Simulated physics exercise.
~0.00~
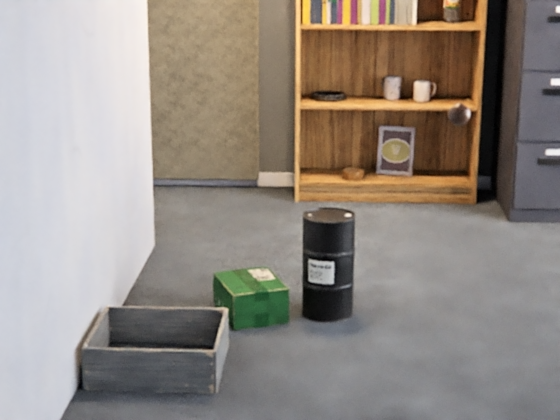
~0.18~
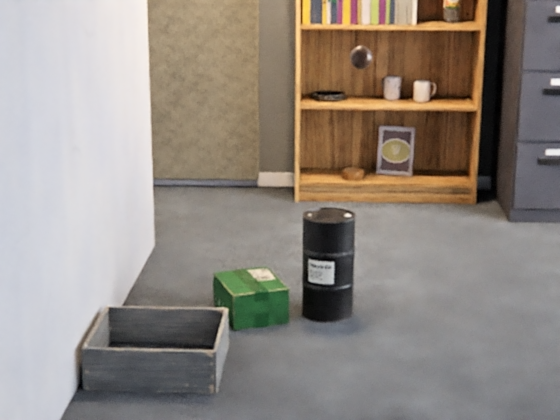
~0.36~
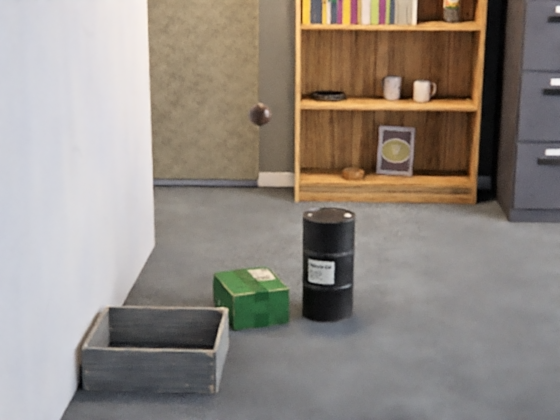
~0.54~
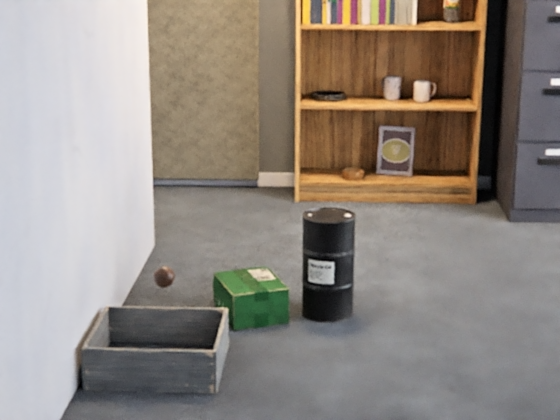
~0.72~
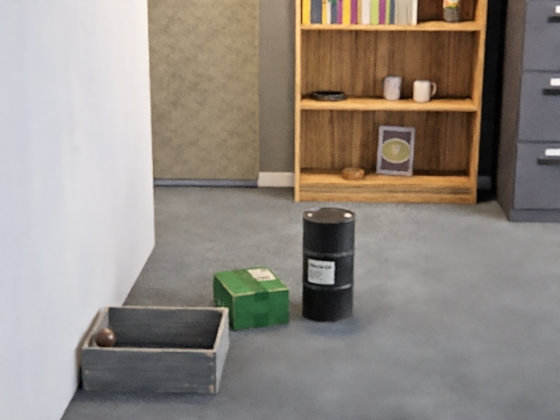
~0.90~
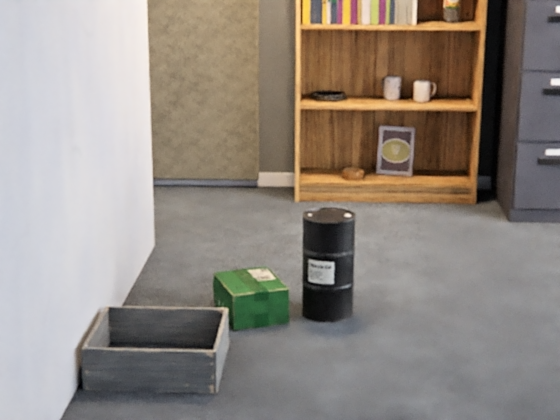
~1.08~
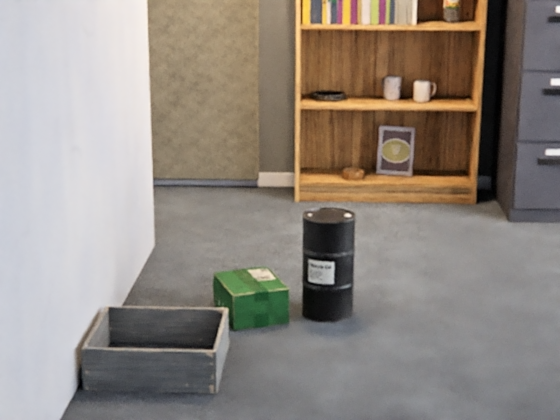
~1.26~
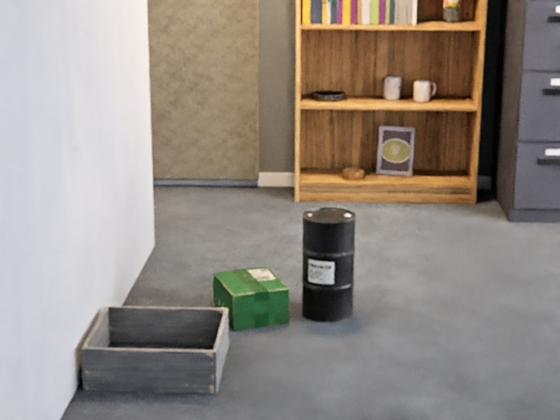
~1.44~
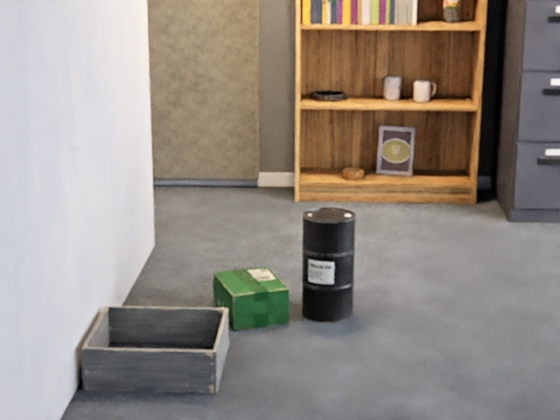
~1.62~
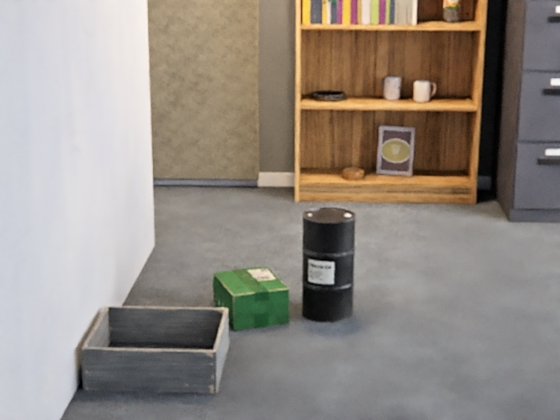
In a room with a wooden bookshelf and gray cabinet, a brown onion arced leftward through the air, passed over the floor beyond a green parcel and black canister, and dropped into an open wooden box by the white wall, where it stayed out of sight.
